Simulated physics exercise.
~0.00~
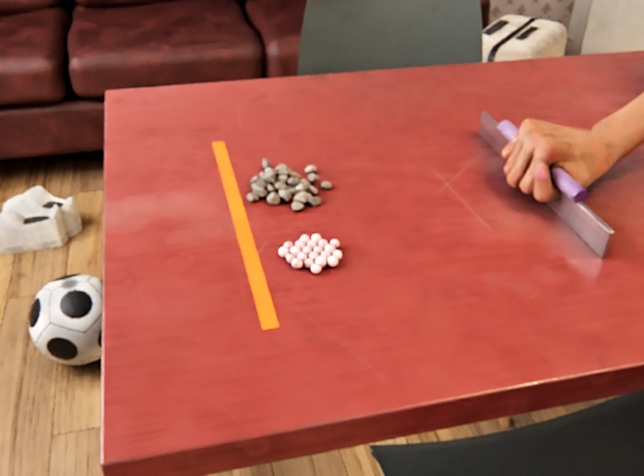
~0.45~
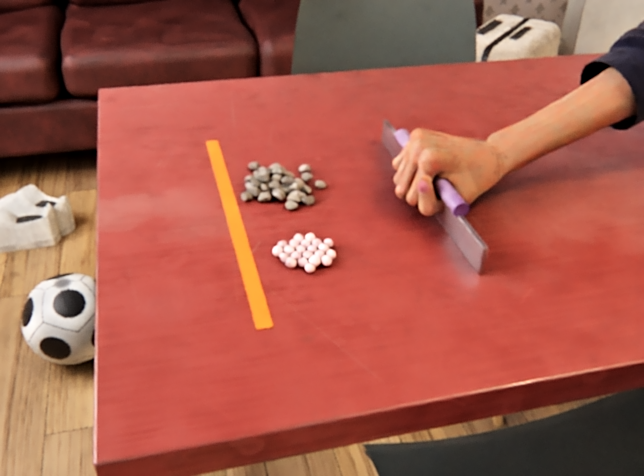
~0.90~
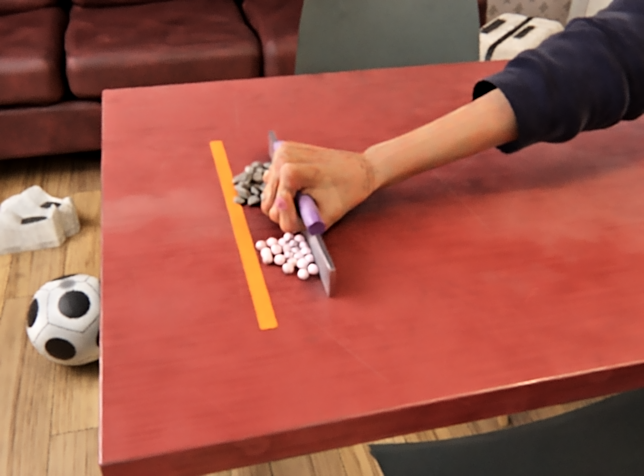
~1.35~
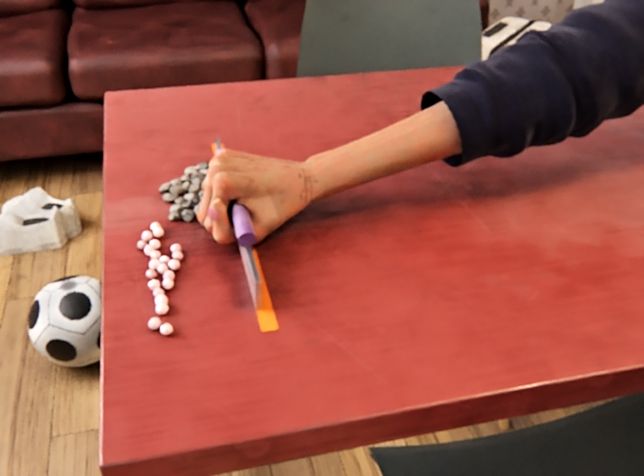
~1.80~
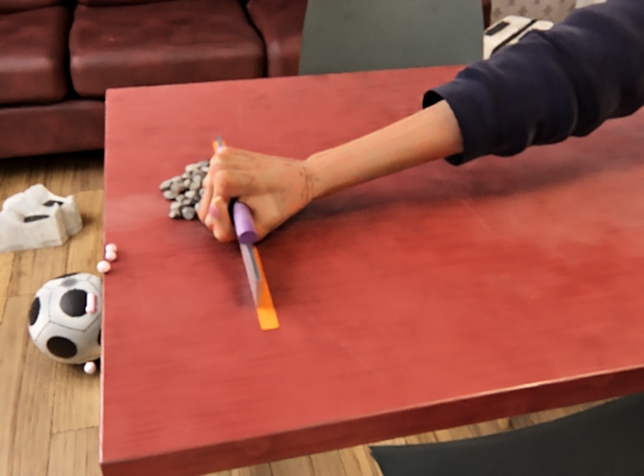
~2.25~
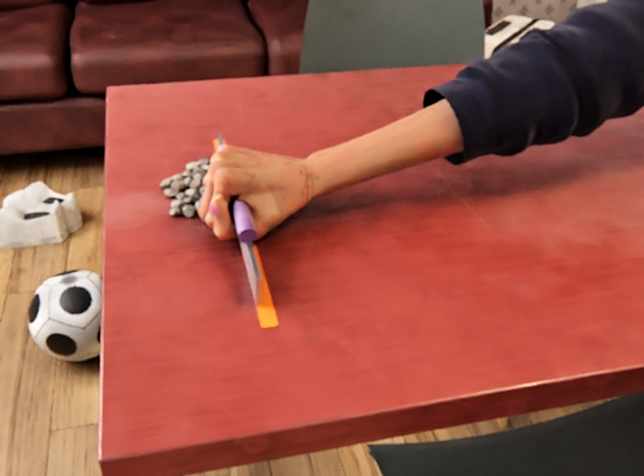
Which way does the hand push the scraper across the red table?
The hand pushes the scraper to the left, towards the strip of orange tape.
